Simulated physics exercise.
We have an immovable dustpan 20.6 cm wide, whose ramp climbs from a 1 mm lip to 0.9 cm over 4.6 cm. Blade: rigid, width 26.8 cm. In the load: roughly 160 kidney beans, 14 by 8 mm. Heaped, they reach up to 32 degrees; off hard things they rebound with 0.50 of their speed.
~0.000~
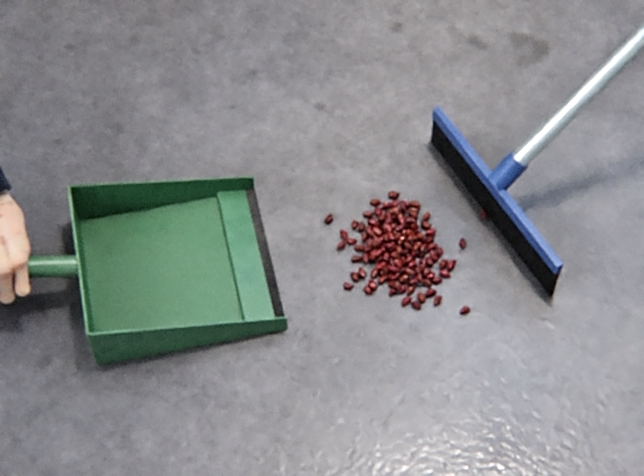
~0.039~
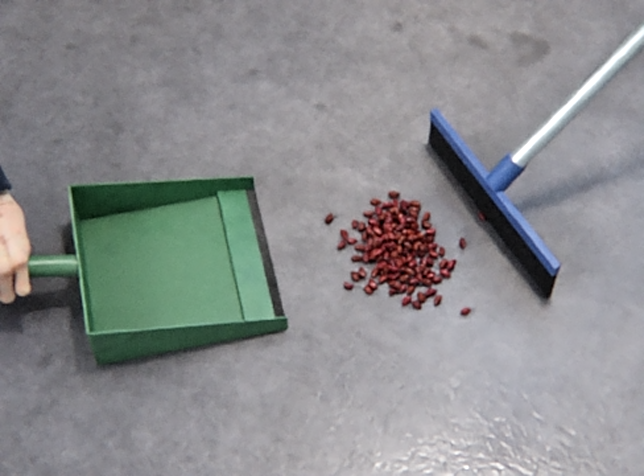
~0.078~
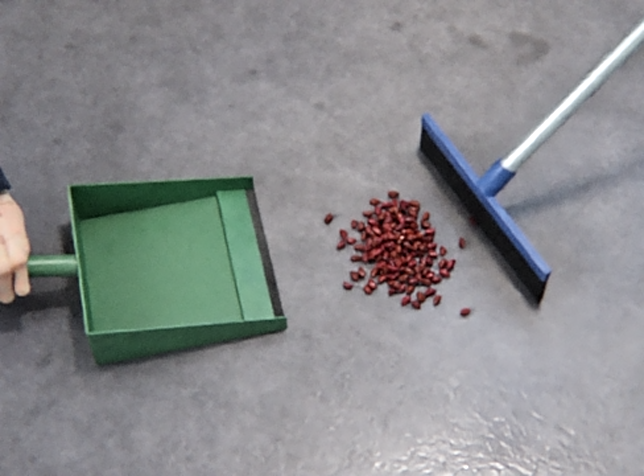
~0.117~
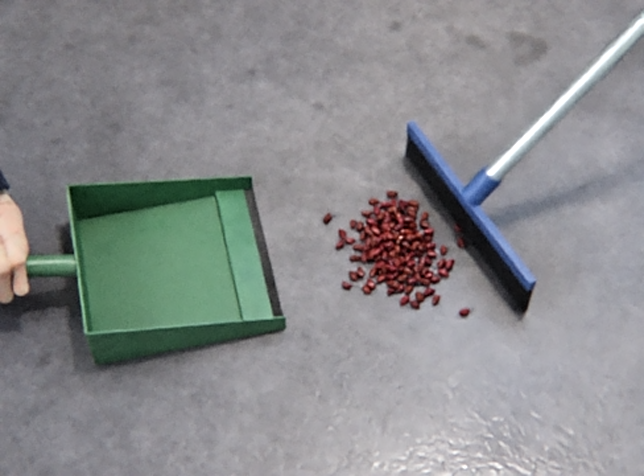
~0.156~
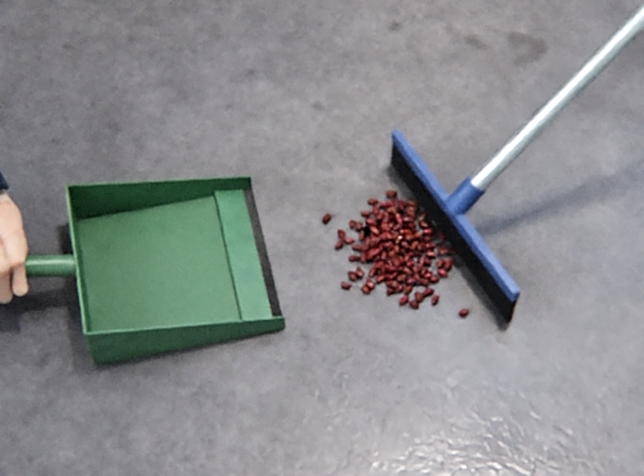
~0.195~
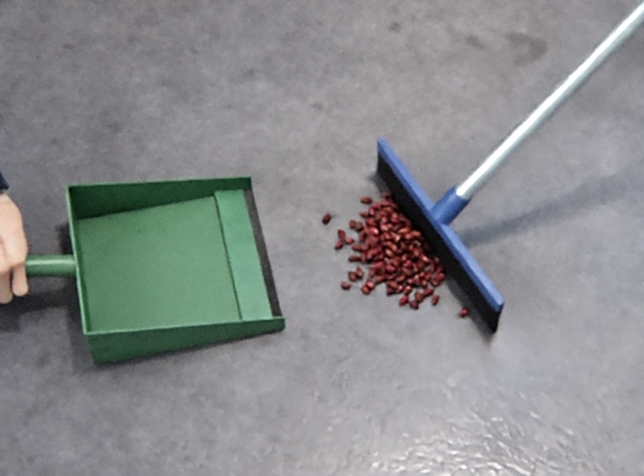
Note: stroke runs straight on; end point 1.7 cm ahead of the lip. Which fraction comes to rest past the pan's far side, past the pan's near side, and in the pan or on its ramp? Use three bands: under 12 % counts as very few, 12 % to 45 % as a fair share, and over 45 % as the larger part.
Far side: Very few; near side: A fair share; pan: A fair share.
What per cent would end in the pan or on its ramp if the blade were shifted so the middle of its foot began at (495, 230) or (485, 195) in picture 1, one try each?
Estimates: 25 percent and 15 percent.
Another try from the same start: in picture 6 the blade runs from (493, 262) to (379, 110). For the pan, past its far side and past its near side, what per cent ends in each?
Pan 0 % / far 0 % / near 10 %.
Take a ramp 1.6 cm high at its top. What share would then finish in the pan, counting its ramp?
15 per cent.
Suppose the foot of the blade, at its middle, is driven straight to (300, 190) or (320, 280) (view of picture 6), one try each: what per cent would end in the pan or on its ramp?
I'd expect about 0 percent, then about 20 percent.
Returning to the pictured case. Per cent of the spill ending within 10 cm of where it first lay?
About 0 %.
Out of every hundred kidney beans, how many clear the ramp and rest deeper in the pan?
Around 0 in a hundred.
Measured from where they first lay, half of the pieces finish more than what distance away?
It comes to some 16 cm.
After 0.34 s, middle of the blade 12 cm from the lip; 0 % over the lip, far side 0 %, near side 15 %.
After 0.43 s, middle of the blade 7 cm from the lip; 0 % over the lip, far side 0 %, near side 30 %.
Then, at 0.66 s, middle of the blade 5 cm from the lip; 20 % over the lip, far side 0 %, near side 35 %.
By 2.6 s all is still; far side 0 %, near side 35 %, pan 20 %, in front of the lip or behind the blade 45 %.
